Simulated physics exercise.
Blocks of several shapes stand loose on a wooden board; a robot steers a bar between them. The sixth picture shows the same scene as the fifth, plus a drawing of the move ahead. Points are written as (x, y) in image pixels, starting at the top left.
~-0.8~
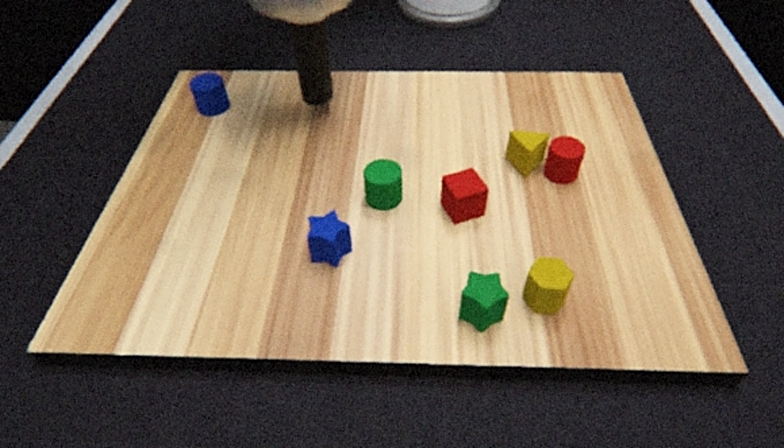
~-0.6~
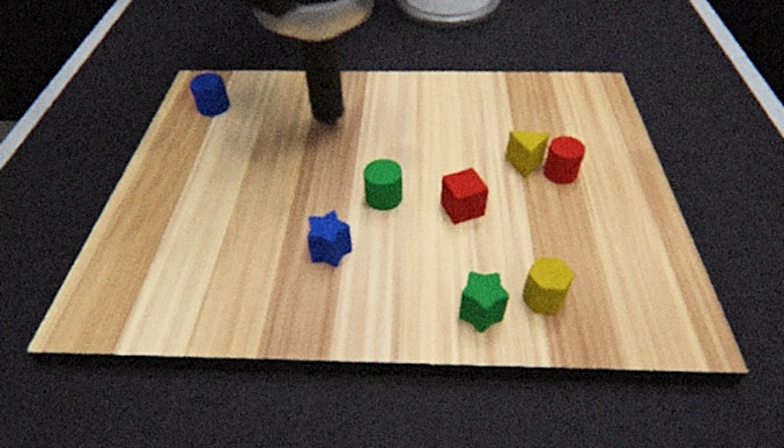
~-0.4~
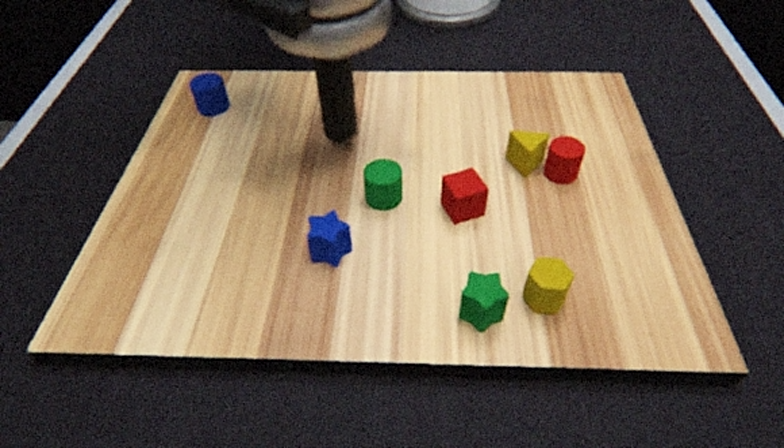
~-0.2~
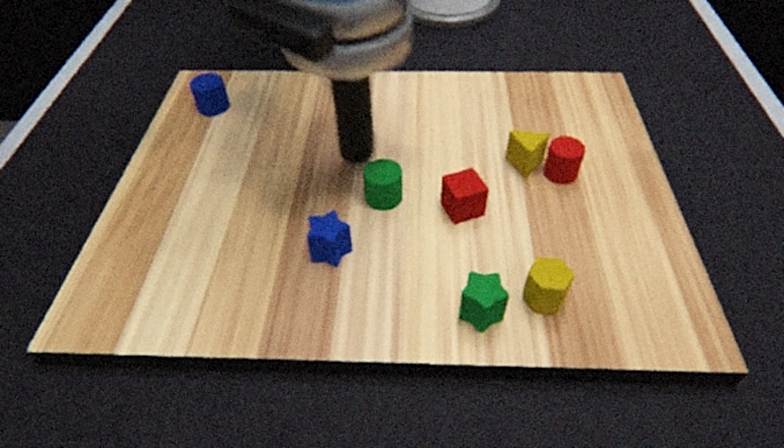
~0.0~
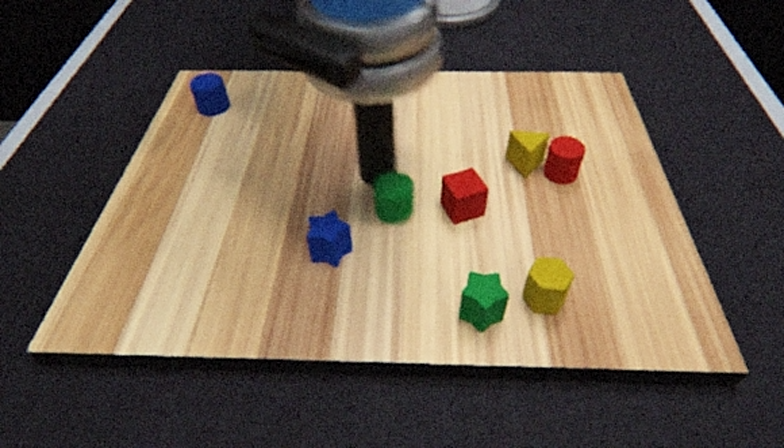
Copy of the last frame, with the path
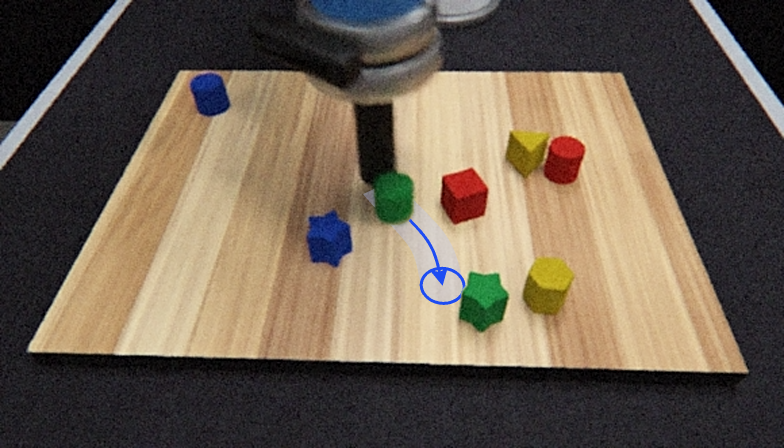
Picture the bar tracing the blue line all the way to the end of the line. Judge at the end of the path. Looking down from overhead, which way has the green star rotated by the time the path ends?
Looking down, my answer is that the green star rotates anticlockwise.
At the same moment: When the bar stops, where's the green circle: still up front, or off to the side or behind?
It stays on the bar's front.
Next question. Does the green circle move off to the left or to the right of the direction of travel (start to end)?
Toward the right.
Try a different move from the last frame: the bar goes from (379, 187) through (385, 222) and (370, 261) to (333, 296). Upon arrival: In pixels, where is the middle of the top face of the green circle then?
Near (418, 230).
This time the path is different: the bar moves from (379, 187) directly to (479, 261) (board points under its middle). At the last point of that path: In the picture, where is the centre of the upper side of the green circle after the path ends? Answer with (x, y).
It is going to be at (435, 246).
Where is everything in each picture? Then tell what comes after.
In the first frame, bar tip at (318, 97); block tops, green circle at (383, 171); red square piece at (465, 182); green star at (485, 287).
In the second frame, bar at (328, 114); blocks unchanged.
In the third frame, bar at (341, 133); blocks unchanged.
In the fourth frame, bar at (358, 153); blocks unchanged.
In the fifth frame, bar at (378, 175); green circle at (394, 184); red square piece at (465, 182); green star at (485, 287).
Path on the board, from (379, 187) over (418, 229) to (443, 285).
On the path given first. One third of the way, bar at (405, 203); green circle at (419, 217).
Two thirds of the way, bar at (431, 234); green circle at (438, 253).
At the end, bar at (444, 274); green circle at (446, 298); red square piece in place; green star at (490, 292), turned 25° anticlockwise.
